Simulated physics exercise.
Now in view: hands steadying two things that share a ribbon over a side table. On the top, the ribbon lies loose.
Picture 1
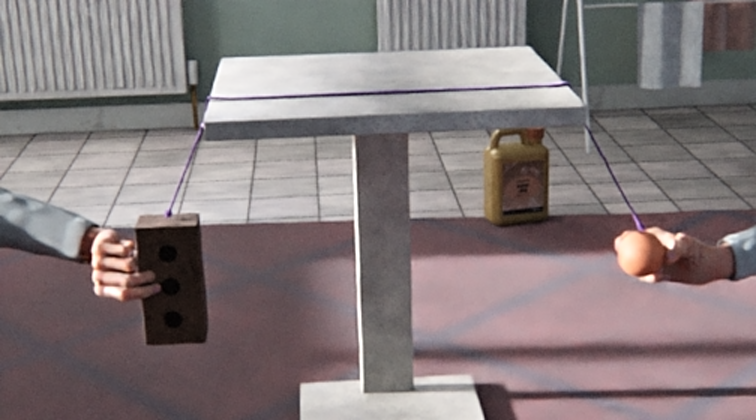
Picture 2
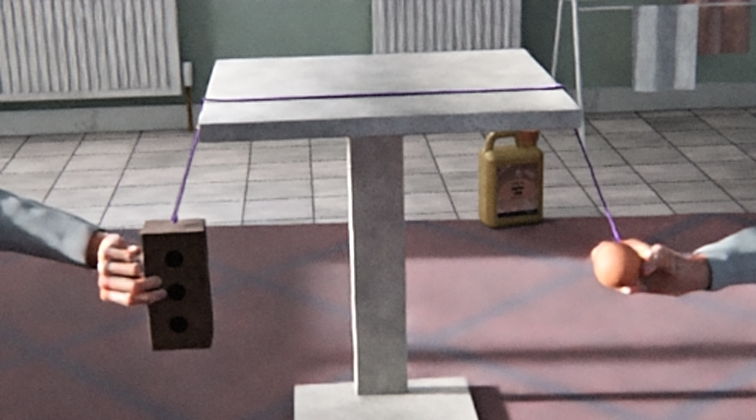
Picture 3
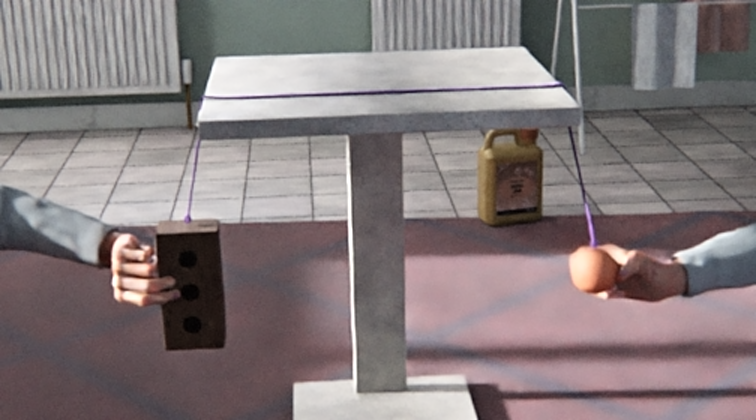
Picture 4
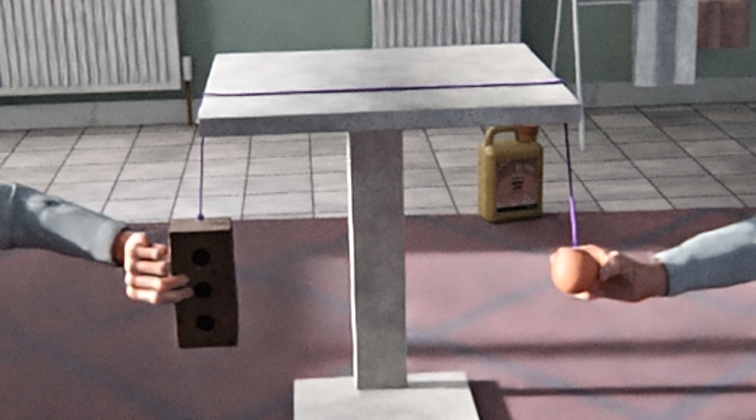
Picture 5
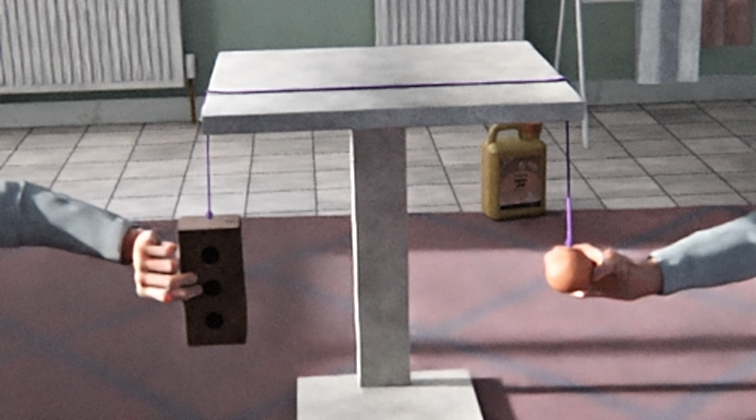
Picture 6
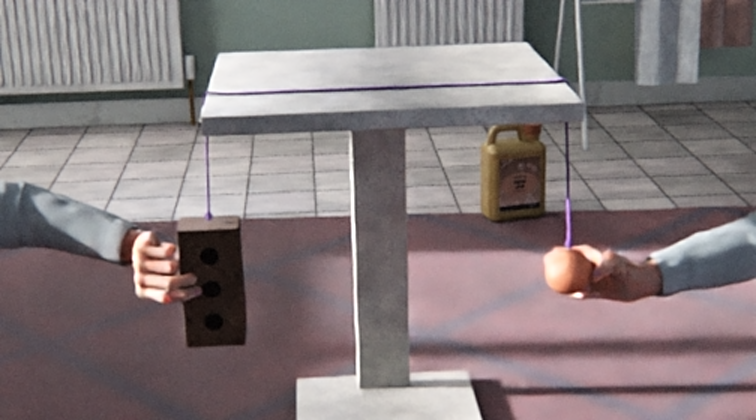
Two hands moving a dark brick and an orange ball-like object slightly inward beneath a pale table, joined by a purple ribbon.
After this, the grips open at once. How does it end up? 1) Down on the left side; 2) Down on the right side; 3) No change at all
(1) Down on the left side.
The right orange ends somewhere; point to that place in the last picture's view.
The middle of it ends up at (588, 103).
Then, 0.64 s past the final frame, left brick down on the floor; right orange pulled up onto the top near (581, 64).
Then, 1.18 s past the final frame, left brick down on the floor; right orange higher near (588, 104).
When it is over, left brick down on the floor; right orange higher near (588, 103). The ribbon drops leftwards.
